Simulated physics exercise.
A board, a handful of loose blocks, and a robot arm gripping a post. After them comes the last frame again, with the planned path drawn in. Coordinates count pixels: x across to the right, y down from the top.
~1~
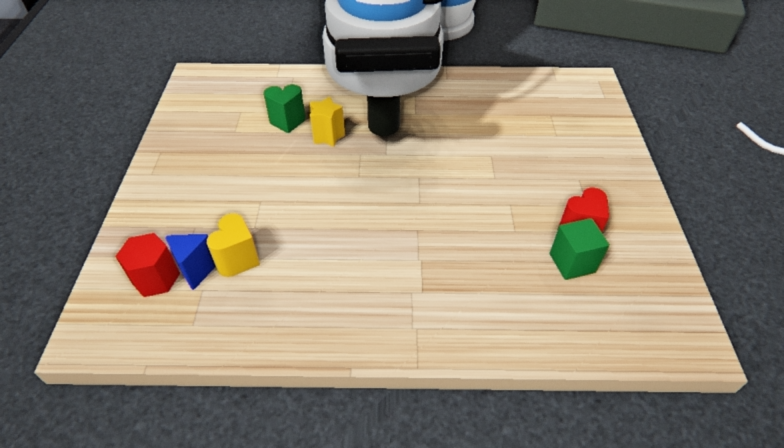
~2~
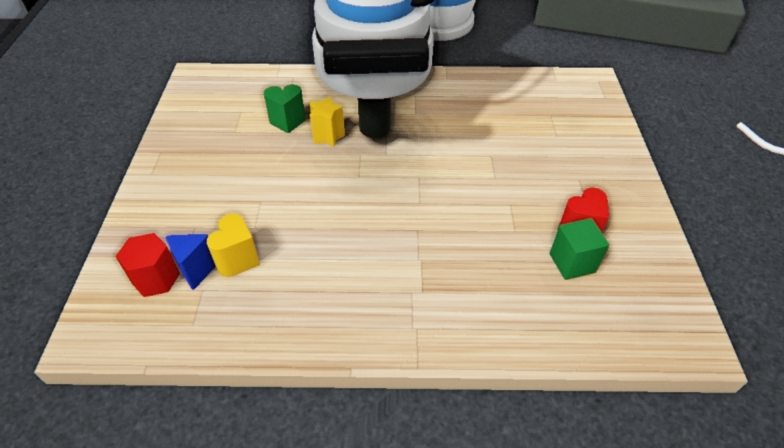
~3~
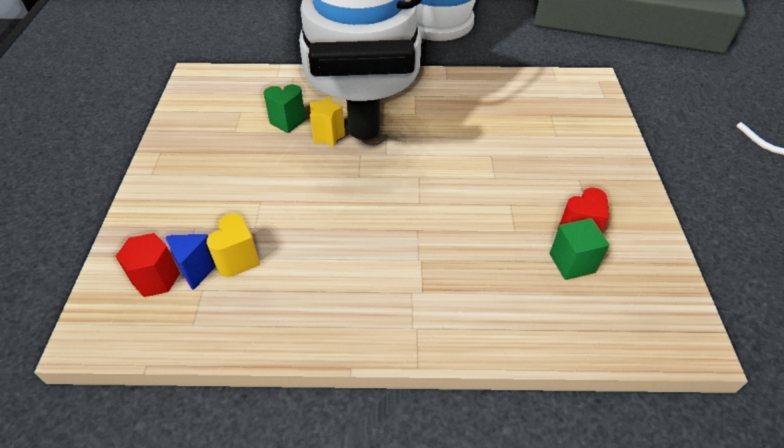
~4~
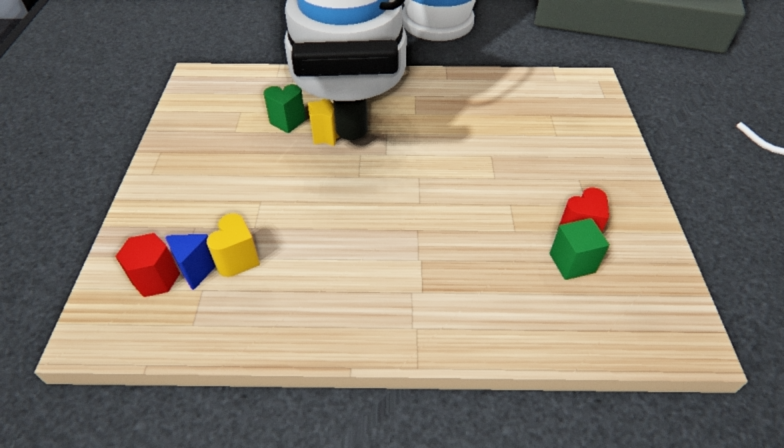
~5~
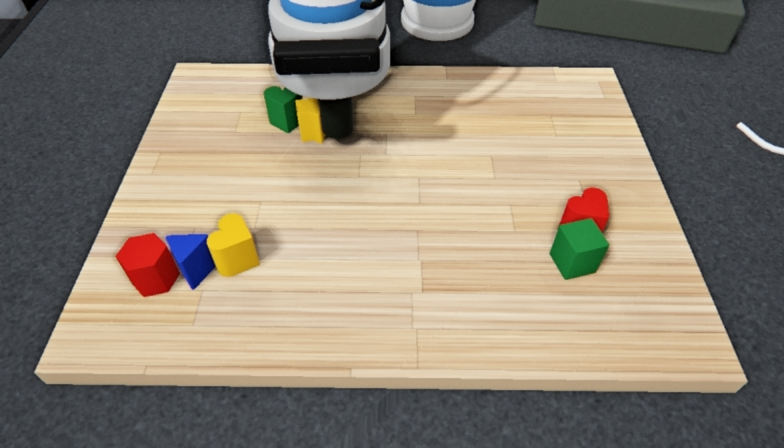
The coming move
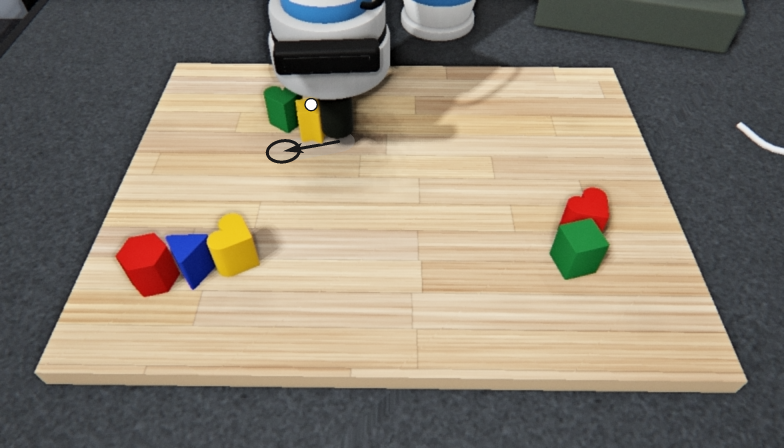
A robot arm slides its post left, pushing the yellow block against the green heart.
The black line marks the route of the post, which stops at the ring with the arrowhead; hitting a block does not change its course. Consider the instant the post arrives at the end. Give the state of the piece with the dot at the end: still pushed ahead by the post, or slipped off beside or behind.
Final position: To the side or behind.
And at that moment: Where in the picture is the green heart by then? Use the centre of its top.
It comes to (267, 87).
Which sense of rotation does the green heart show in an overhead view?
Looking down, it rotates clockwise.
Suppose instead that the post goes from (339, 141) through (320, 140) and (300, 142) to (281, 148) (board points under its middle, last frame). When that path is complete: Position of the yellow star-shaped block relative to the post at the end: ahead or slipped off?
It escapes to one side.
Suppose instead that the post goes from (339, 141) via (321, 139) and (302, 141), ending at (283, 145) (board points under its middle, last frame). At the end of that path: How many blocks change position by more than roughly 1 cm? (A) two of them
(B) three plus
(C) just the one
Choice A: Two of them.
The drawn path runs straight from (339, 141) to (283, 151); the dot is on the yellow star-shaped block.
On the path given first. Halfway along, post at (309, 134); green heart at (273, 89), turned 25° clockwise; yellow star-shaped block at (288, 105), turned 15° clockwise.
At the end, post at (281, 138); green heart at (267, 87), turned 45° clockwise; yellow star-shaped block at (269, 105), turned 40° clockwise.
